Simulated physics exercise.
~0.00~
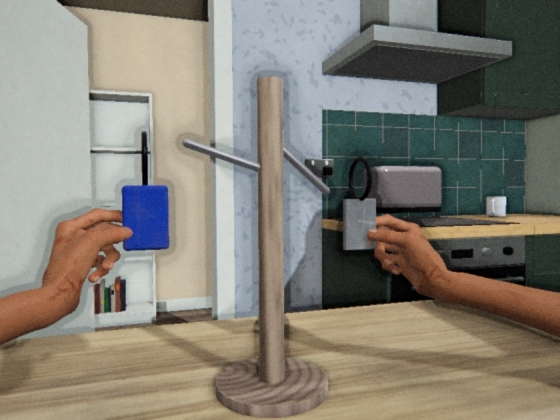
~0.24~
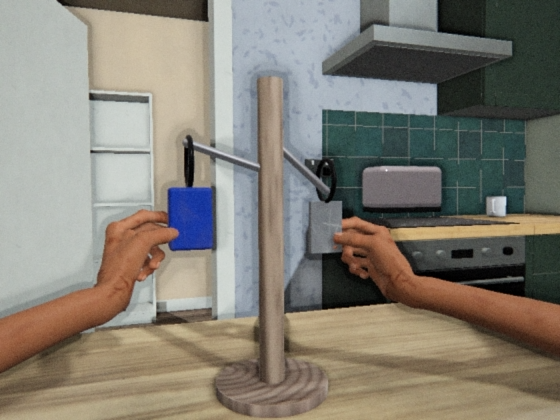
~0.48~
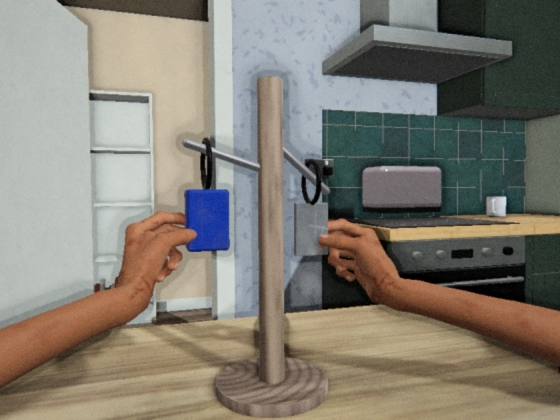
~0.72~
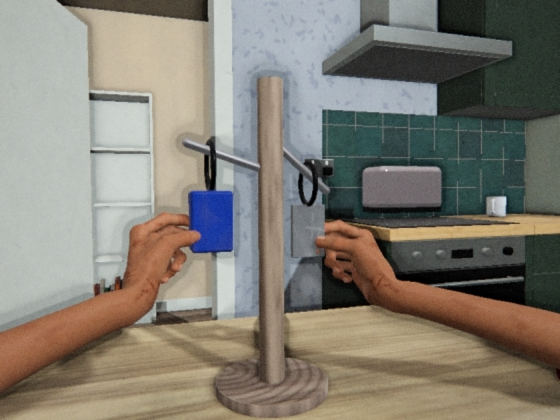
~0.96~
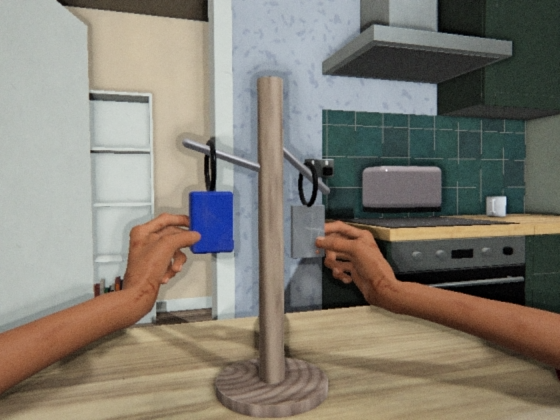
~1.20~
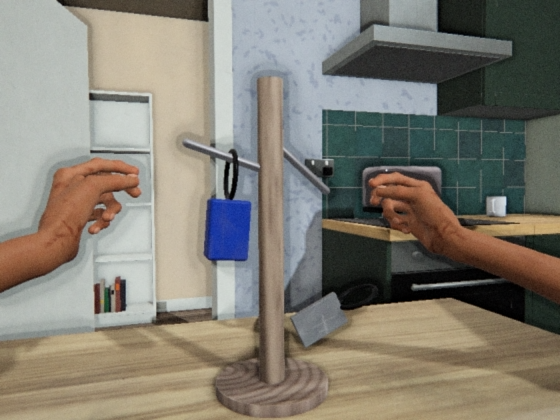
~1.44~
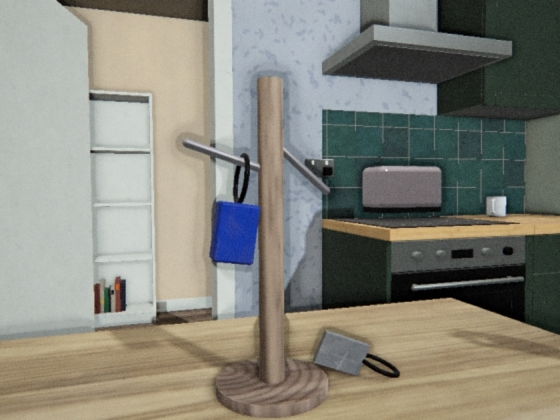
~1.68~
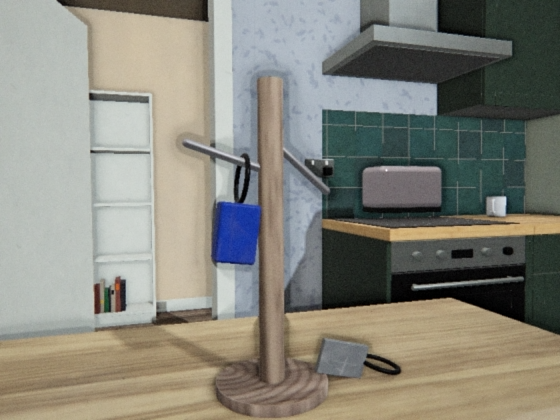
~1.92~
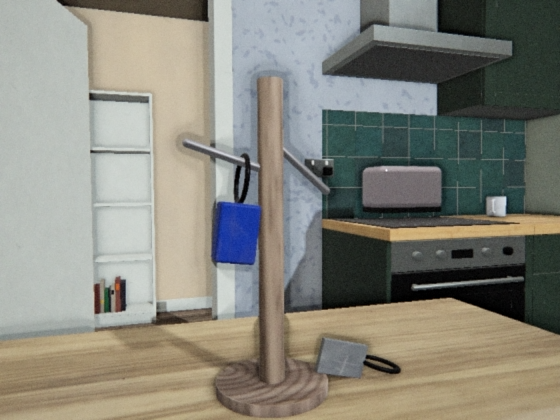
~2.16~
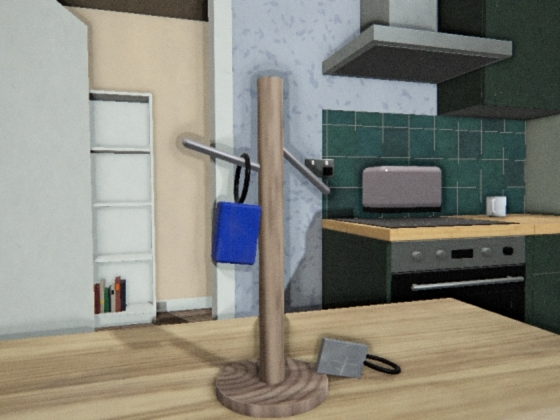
A blue pouch and a grey tag, each with a black loop, are held by two hands on either side of a wooden peg stand on a table in a kitchen. The hands bring them inward, the pouch moving right and the tag left, until their loops are up at the slanting pegs. They pause there, then the hands let go and draw back. The grey tag drops, tipping over as it falls, while the pouch slides slightly inward along its peg. The tag ends lying beside the round base, and the blue pouch hangs still from the left peg.
